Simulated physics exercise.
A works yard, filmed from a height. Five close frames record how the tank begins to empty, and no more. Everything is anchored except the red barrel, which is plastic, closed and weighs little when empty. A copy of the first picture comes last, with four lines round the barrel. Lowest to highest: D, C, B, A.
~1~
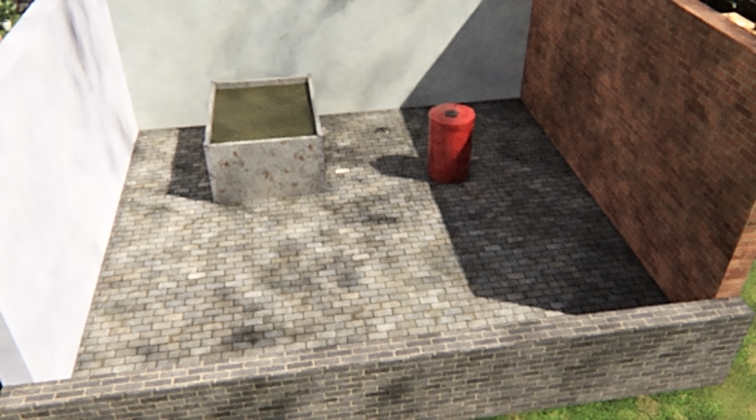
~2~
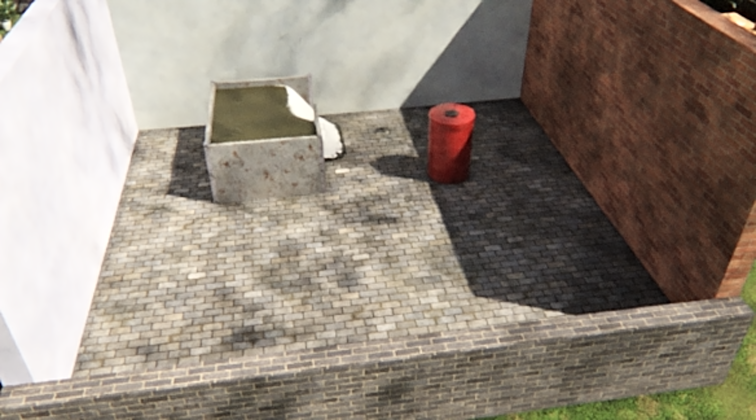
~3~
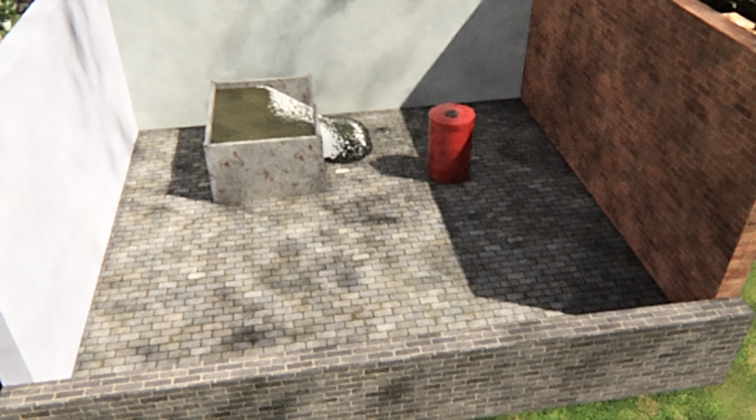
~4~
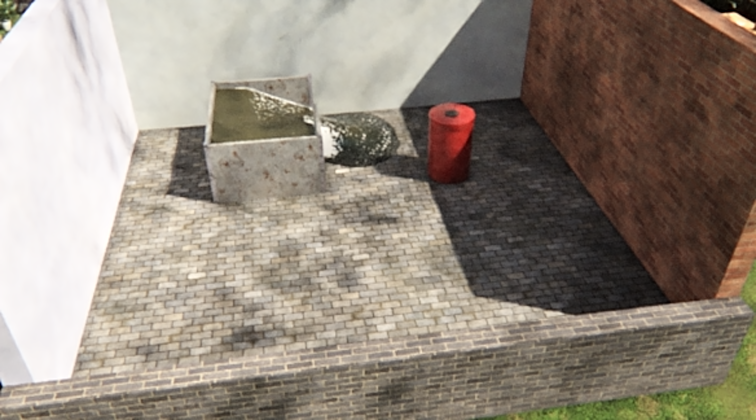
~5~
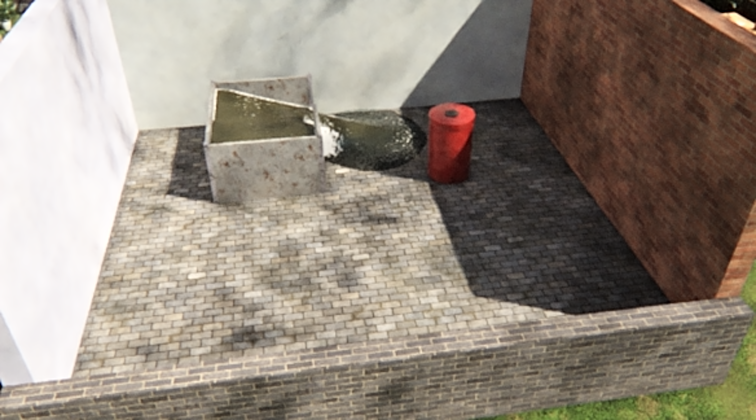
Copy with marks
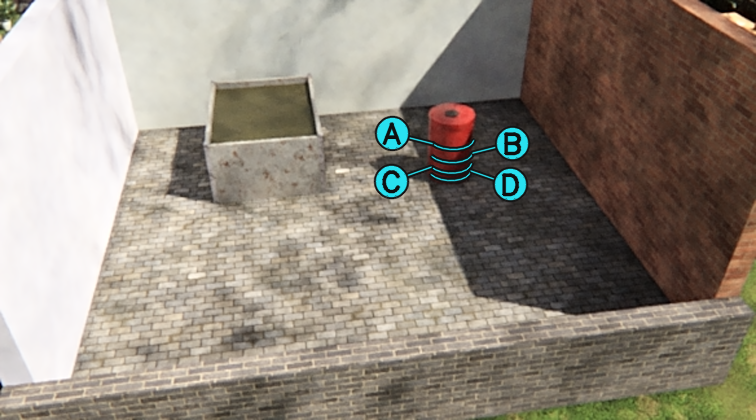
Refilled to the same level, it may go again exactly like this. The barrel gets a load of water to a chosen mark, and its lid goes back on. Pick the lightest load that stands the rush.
Use level C.
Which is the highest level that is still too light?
D it is.
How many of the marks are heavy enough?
Three.
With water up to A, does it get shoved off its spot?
No, not at all.
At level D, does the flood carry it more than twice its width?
No.
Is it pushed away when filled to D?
Yes.
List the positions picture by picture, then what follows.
In the first frame, lid of the red barrel at (453, 113); tank full, its middle at (263, 113).
In the second frame, 1 % of the ground under water, its edge towards the barrel at (340, 145).
In the third frame, 3 % of the ground under water, its edge towards the barrel at (364, 147).
In the fourth frame, 5 % of the ground under water, its edge towards the barrel at (385, 153).
In the fifth frame, lid of the red barrel at (453, 113); 7 % of the ground under water, its edge towards the barrel at (401, 159).
In cyan, A at (457, 149); B at (456, 162); C at (455, 172); D at (454, 180); from the bottom up D, C, B, A.
With A, it does not move.
With B, it does not move.
With C, it does not move.
With D, it is pushed about its own width away.
